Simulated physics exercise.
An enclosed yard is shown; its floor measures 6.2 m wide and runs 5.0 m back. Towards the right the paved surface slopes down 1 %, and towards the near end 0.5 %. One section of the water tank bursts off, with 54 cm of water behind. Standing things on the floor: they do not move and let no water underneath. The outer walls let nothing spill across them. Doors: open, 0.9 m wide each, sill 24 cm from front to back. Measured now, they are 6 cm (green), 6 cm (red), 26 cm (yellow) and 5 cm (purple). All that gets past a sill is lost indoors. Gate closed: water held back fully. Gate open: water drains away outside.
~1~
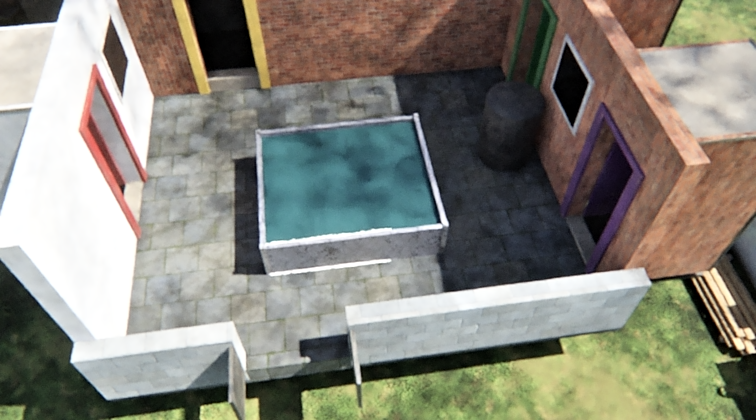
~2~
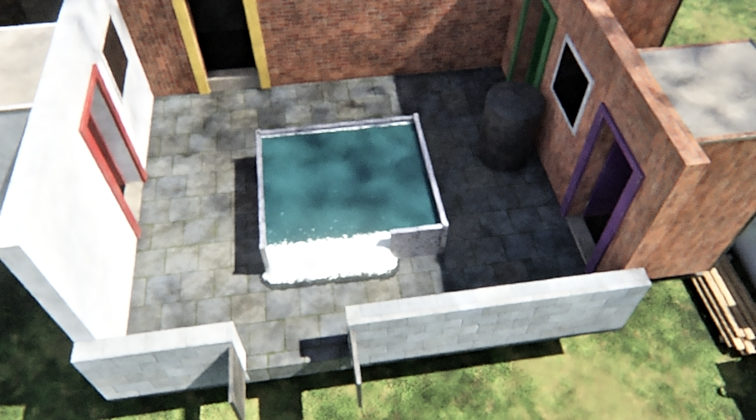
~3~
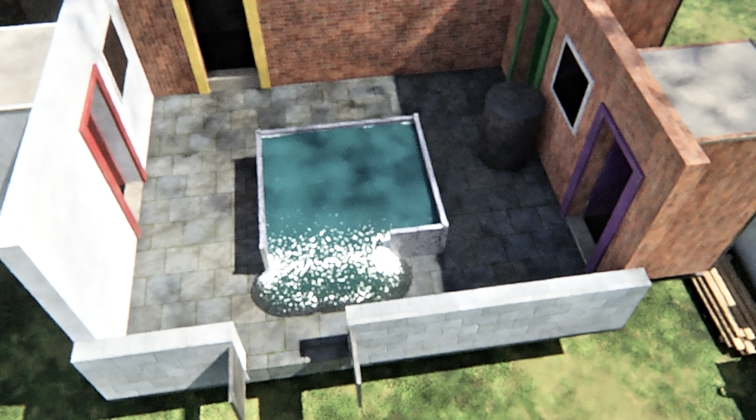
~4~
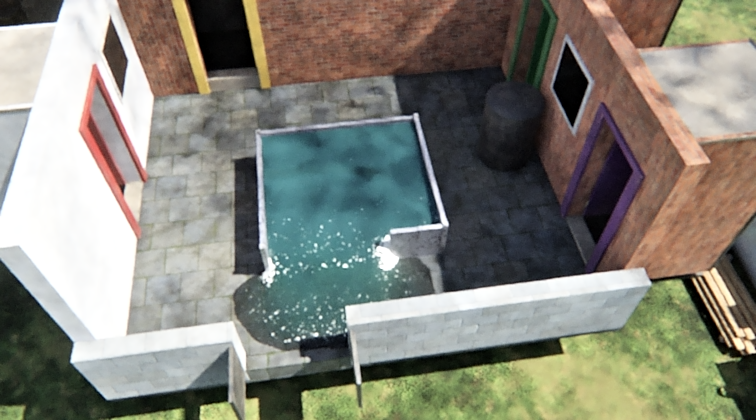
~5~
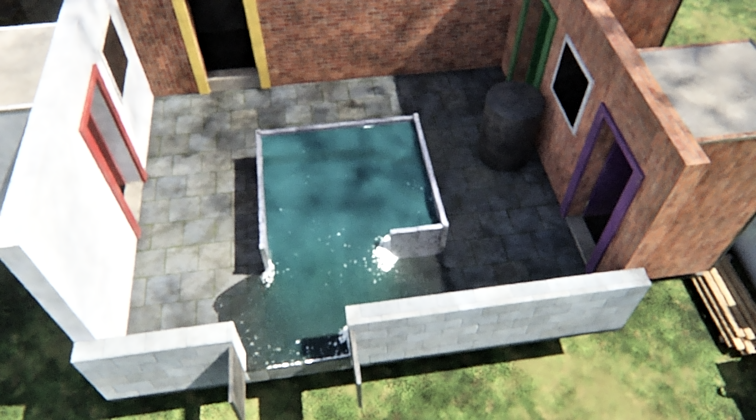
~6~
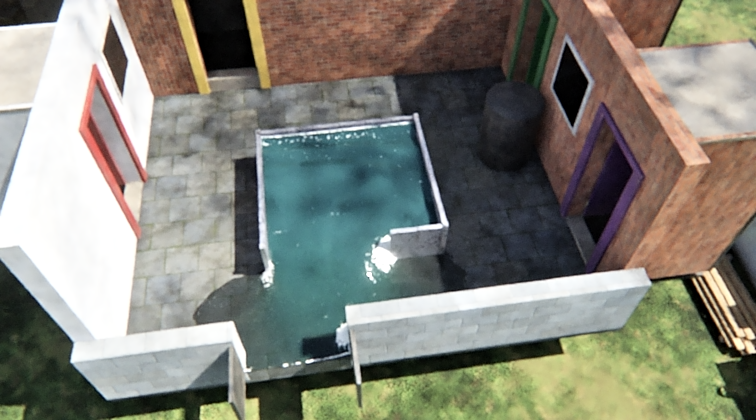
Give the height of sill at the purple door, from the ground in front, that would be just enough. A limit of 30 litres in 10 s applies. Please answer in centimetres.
Close to 10.5 cm.
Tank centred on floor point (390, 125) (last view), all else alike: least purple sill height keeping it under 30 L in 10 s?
It should be around 14.0 cm high.
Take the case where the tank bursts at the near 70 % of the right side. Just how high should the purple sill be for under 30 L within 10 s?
Close to 30 cm at the least.
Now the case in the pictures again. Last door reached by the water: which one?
The yellow one.
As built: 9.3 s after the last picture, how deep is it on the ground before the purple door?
Depth: Near 7.5 cm.
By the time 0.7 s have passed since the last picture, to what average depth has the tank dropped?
I'd put it near 35 cm.
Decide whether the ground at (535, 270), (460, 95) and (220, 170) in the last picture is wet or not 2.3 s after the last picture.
Status: Submerged / clear / clear.
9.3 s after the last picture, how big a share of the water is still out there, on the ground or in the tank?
Roughly 42 per cent of the water.
Then, 0.7 s after the last picture water covers 20 % of the floor, deepest (38 cm) near (354, 325); it has not reached the purple door.
Then, 2.3 s after the last picture water covers 40 % of the floor, deepest (24 cm) near (370, 336); 13 cm at the purple door, 34 litres in over its 5 cm sill.
Then, 9.3 s after the last picture water covers 90 % of the floor, deepest (10 cm) near (598, 306); 7 cm at the purple door, 140 litres in over its 5 cm sill.
At the purple door as built, the water peaked near 14 cm, 2.1 s after the last picture.
With a sill of 9.5 cm, 41 litres would have come in within the 10 s; with 11.5 cm, 19 litres. So under 30 litres takes about 10.5 cm.
